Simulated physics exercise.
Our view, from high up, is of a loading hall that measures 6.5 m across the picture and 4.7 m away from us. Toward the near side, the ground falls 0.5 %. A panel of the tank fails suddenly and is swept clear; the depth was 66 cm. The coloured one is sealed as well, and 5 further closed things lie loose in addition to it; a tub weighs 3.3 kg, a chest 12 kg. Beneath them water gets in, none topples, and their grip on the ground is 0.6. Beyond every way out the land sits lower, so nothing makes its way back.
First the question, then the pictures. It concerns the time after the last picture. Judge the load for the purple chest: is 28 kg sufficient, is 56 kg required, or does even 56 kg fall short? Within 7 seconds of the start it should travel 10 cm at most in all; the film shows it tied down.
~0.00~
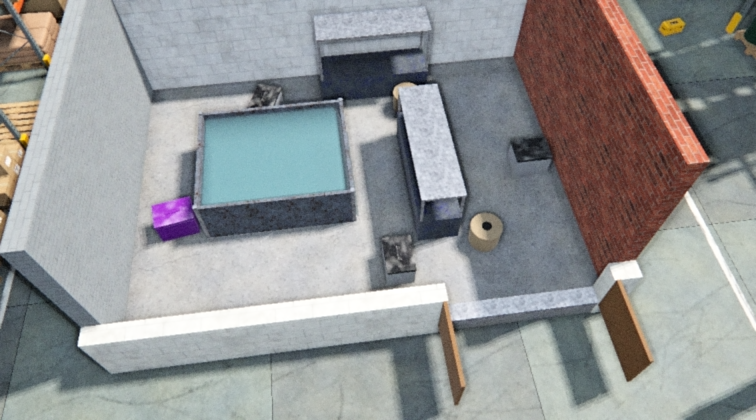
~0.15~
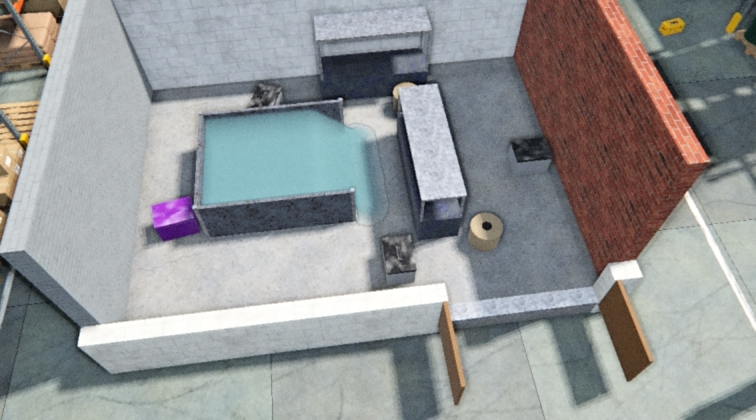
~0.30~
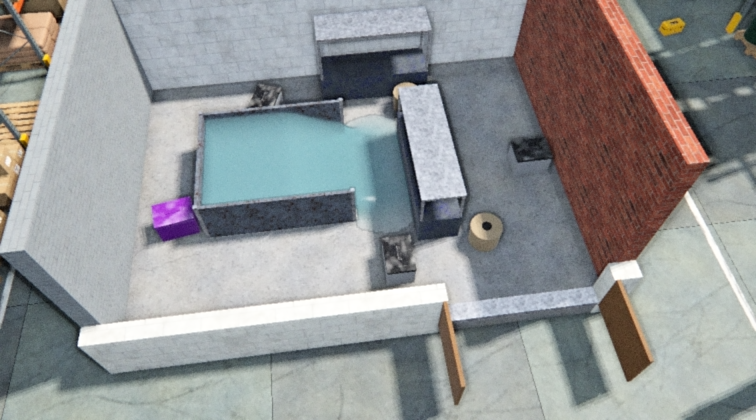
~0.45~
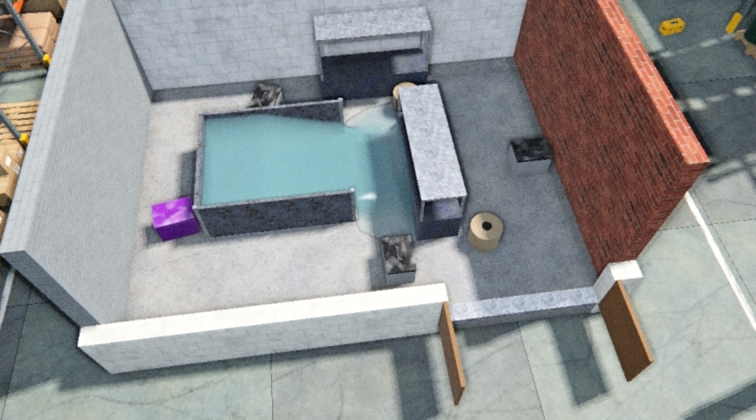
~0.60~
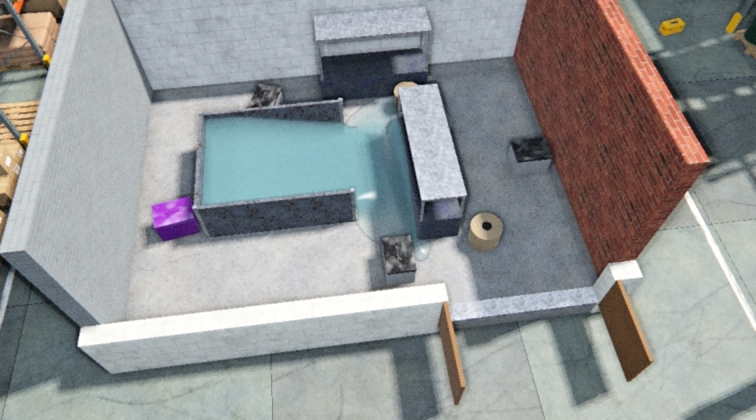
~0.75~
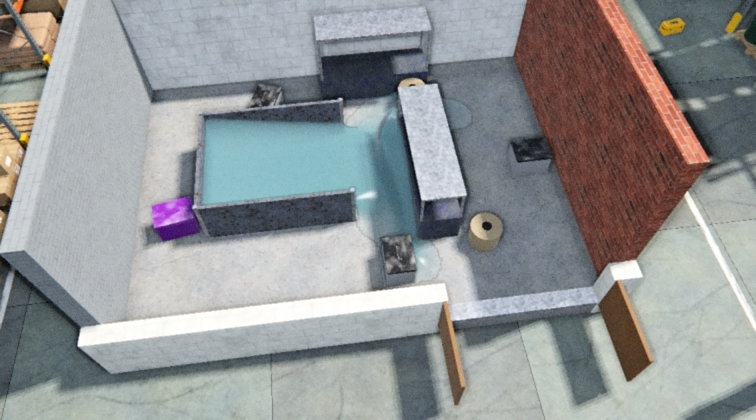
Here 28 kg is sufficient.
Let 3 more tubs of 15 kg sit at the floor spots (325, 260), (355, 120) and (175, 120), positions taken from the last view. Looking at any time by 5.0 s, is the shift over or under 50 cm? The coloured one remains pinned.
Going one by one: Stays closer, goes farther, stays closer.
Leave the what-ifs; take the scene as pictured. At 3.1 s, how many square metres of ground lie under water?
Somewhere about 24 m2, give or take.
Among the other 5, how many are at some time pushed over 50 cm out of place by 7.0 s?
Counting them up, I find 5.
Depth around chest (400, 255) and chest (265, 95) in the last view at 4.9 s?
First about 13 cm, second about 10 cm.
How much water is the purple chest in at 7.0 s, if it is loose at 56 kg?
About 9 cm.
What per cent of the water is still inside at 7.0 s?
Somewhere near 82 percent, give or take.
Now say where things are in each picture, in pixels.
The first picture shows the purple chest at (172, 212) rests on the ground; water covers 3.5 m2; 0 of 6 have shifted.
The second picture shows the purple chest at (172, 212) rests on the ground; water covers 4.5 m2; 0 of 6 have shifted.
The third picture shows the purple chest at (172, 212) rests on the ground; 5.5 m2 under water; 0 of 6 have shifted.
The fourth picture shows the purple chest at (172, 212), on the bottom; 6.0 m2 under water; 0 of 6 have shifted.
The fifth picture shows the purple chest at (172, 212) rests on the ground; water covers 6.5 m2; 0 of 6 have shifted.
The sixth picture shows the purple chest at (172, 212) rests on the ground; water covers 7.0 m2; 1 of 6 have shifted.
After 1.4 s the purple chest would be 0 cm from its start with 28 kg and 0 cm from its start with 56 kg; 0 cm of water round it then.
After 3.1 s the purple chest would be 0 cm from its start with 28 kg and 0 cm from its start with 56 kg; 0 cm of water round it then.
After 4.9 s the purple chest would be 0 cm from its start with 28 kg and 0 cm from its start with 56 kg; 6 cm of water round it then.
After 7.0 s the purple chest would be 0 cm from its start with 28 kg and 0 cm from its start with 56 kg; 9 cm of water round it then.
